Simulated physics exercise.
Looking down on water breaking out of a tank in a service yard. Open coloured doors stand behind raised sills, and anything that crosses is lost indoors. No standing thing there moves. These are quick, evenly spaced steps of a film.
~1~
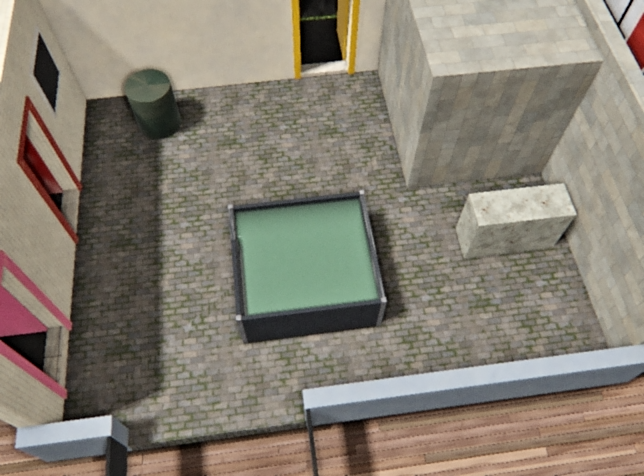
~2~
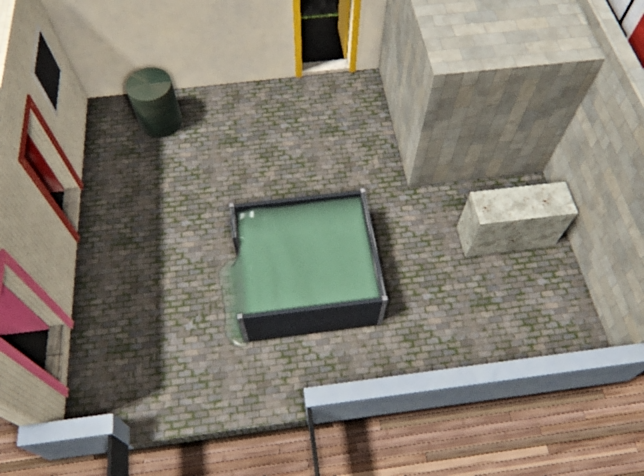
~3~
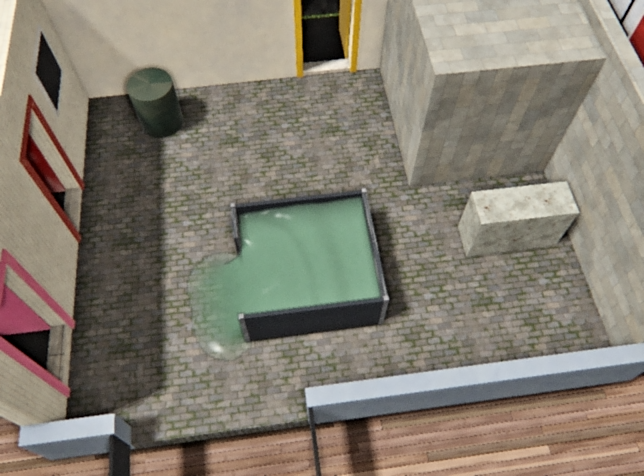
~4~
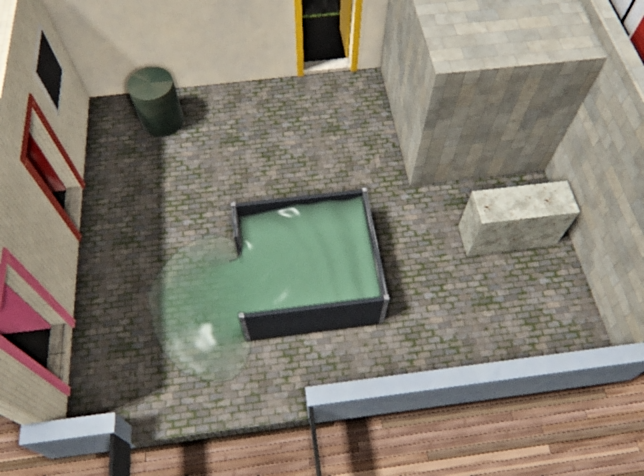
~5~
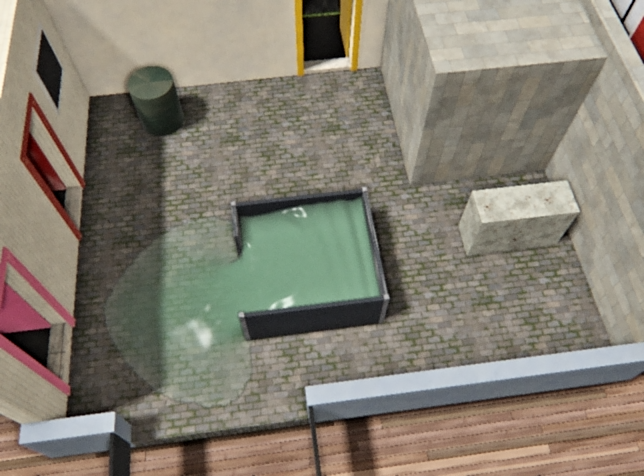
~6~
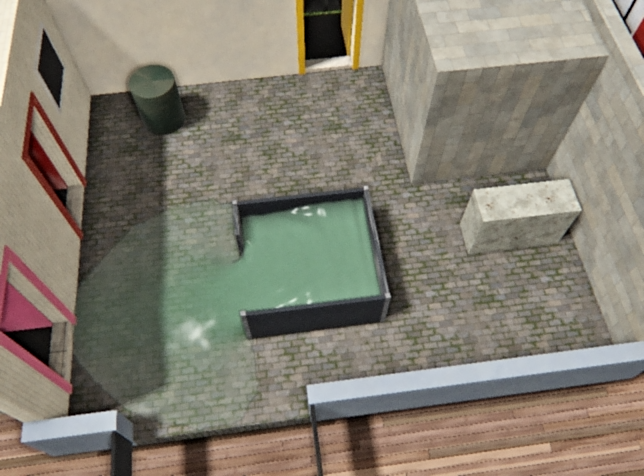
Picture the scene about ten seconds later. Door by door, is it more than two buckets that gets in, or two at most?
Red door - more than two; pink door - more than two; yellow door - two at most.
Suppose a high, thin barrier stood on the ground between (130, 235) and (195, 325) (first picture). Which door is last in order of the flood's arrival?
Last: The yellow one.
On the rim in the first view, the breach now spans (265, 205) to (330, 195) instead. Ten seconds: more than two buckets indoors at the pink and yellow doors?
As I see it, the pink door door stays short of it and the yellow door door tops the mark.
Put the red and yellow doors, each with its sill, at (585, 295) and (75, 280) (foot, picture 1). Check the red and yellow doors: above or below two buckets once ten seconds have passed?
One by one: Red lets less in, yellow is over.
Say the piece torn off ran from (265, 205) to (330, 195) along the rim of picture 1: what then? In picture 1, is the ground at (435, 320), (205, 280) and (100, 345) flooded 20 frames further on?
Point by point: Unwetted; unwetted; unwetted.
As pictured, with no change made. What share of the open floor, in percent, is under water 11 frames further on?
Around 25 percent, give or take.
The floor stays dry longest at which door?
That's the yellow one.
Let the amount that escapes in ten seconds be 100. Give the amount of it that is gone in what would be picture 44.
Roughly 80 %.
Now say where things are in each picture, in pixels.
Still water in the tank at (304, 255), in the first frame.
Water pours out at (244, 293) and has run to (231, 264), in the second frame.
Water pours out at (245, 294) and has run to (198, 272), in the third frame.
The front is at (155, 290), out from the gap at (246, 294), in the fourth frame.
The front is at (111, 306), out from the gap at (246, 293), in the fifth frame.
The front is at (74, 343), out from the gap at (247, 292), in the sixth frame.
A moment on, water covers 25 % of the floor; the red door wet at the sill, nothing in, the pink door over two buckets in, the yellow door not reached.
Next, water covers 25 % of the floor; the red door under two buckets in, the pink door far over two buckets in, the yellow door not reached.
Then, water covers 35 % of the floor; the red door over two buckets in, the pink door far over two buckets in, the yellow door not reached.
Later, water covers 55 % of the floor; the red door over two buckets in, the pink door far over two buckets in, the yellow door wet at the sill, nothing in.
In the end, water covers 75 % of the floor; the red door over two buckets in, the pink door far over two buckets in, the yellow door wet at the sill, nothing in.
